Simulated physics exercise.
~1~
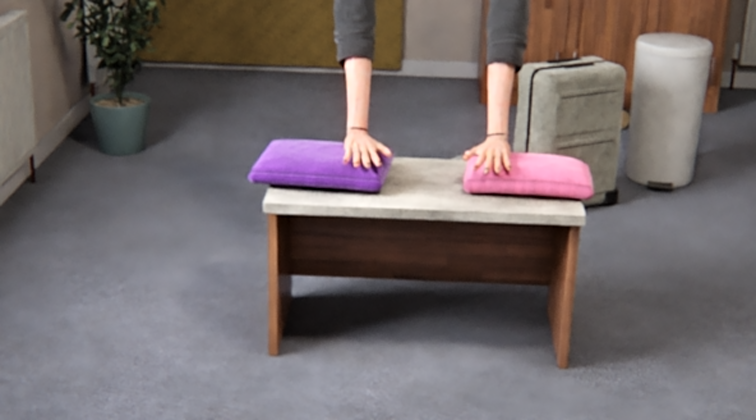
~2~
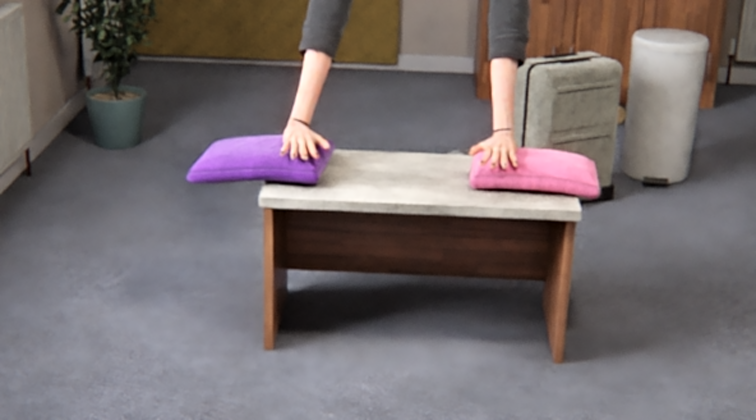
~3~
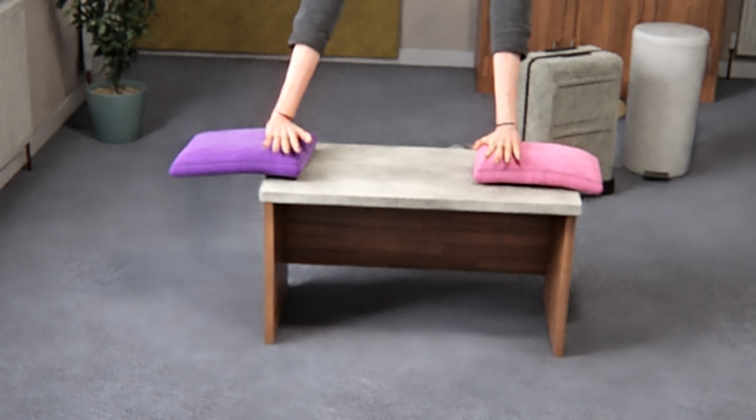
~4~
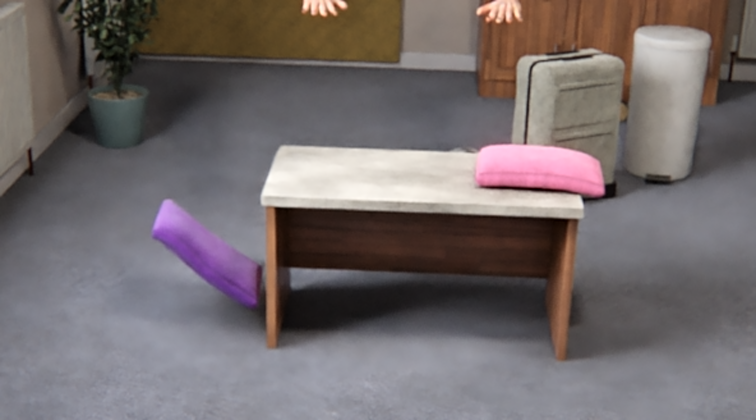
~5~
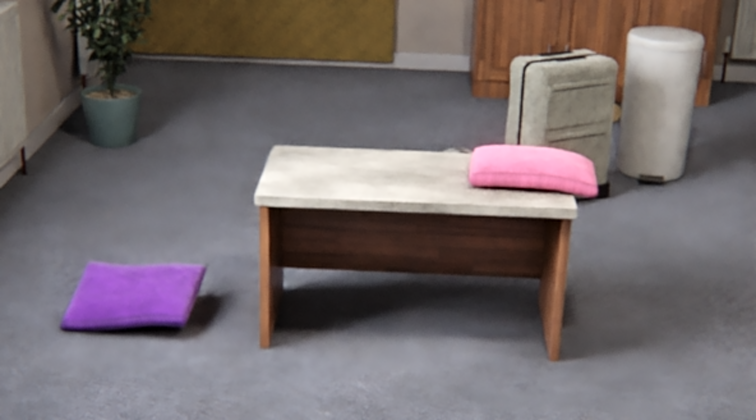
A purple pillow, pushed left by a hand, falls off while the pink one stays.
